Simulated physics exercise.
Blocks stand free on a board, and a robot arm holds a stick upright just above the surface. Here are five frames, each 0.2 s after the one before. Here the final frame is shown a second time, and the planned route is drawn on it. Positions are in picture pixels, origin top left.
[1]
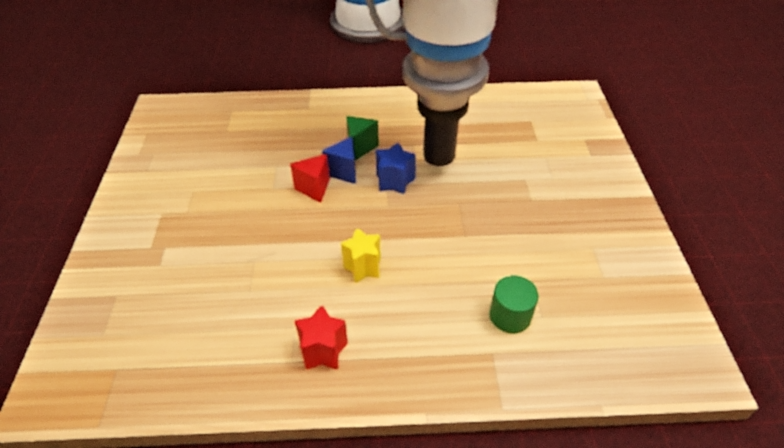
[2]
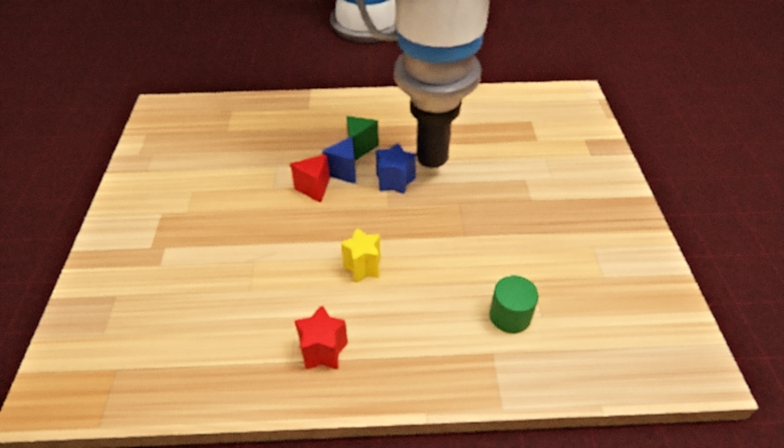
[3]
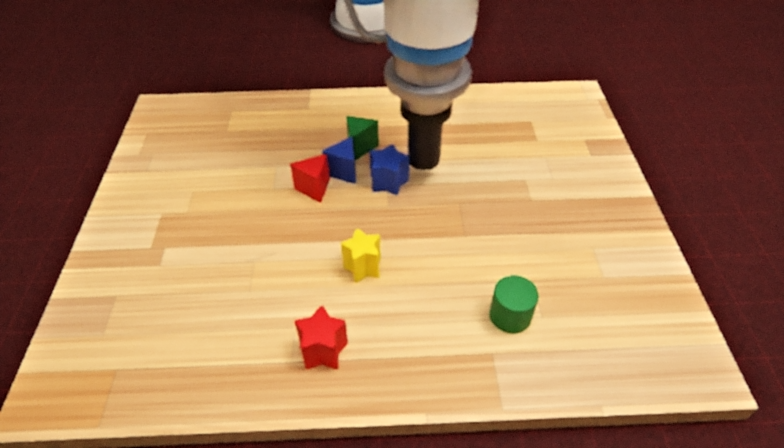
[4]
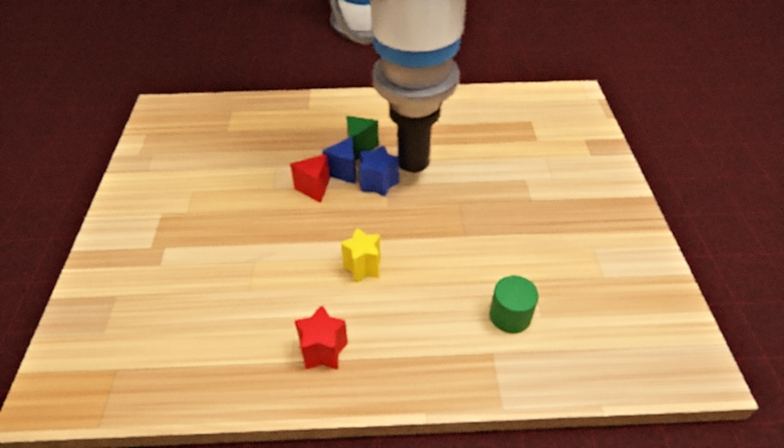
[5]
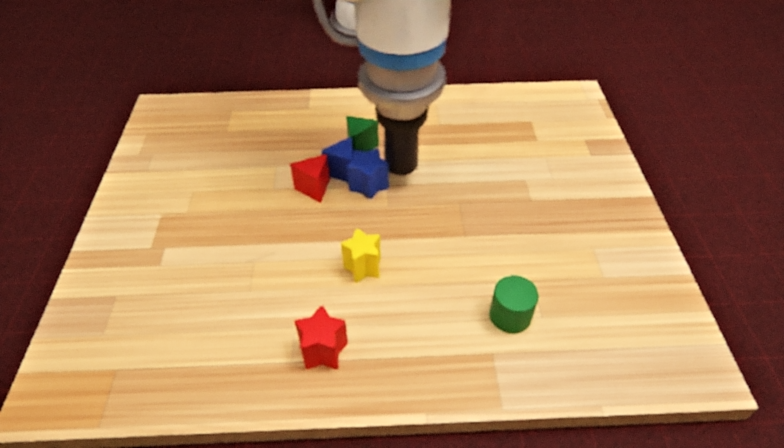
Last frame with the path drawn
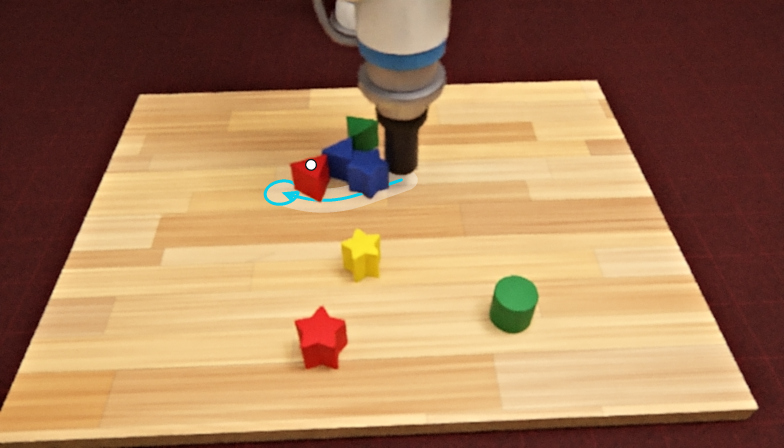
The robot arm moved its black stick slowly left across the wooden board, met the blue star-shaped block and pushed it a short way left, up close to the blue three-sided block.
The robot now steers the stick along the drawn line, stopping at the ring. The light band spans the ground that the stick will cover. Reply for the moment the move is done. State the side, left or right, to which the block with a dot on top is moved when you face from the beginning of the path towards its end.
Sideways shift: Right.
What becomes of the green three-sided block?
Answer: Unmoved.
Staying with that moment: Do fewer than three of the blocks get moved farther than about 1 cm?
The answer is no.
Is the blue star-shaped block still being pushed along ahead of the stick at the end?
Yes
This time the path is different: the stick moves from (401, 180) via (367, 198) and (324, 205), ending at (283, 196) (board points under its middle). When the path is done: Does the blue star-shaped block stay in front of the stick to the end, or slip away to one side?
It is driven along in front.
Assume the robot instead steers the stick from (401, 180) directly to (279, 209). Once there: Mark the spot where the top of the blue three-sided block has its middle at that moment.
It should be at about (324, 149).
Drawn move, from (401, 180) by way of (363, 193) and (321, 200) to (282, 192); the dot is on the red three-sided block.
The first path, step by step. One third of the way, stick (362, 178); red three-sided block (299, 167); blue three-sided block (327, 149), turned 60° clockwise; blue star-shaped block (329, 174).
Two thirds of the way, stick (319, 185); red three-sided block (263, 168), turned 15° clockwise; blue three-sided block (327, 149), turned 60° clockwise; blue star-shaped block (285, 181).
At the end, stick (278, 177); red three-sided block (221, 164); blue three-sided block (327, 149), turned 60° clockwise; green three-sided block still; blue star-shaped block (244, 175).
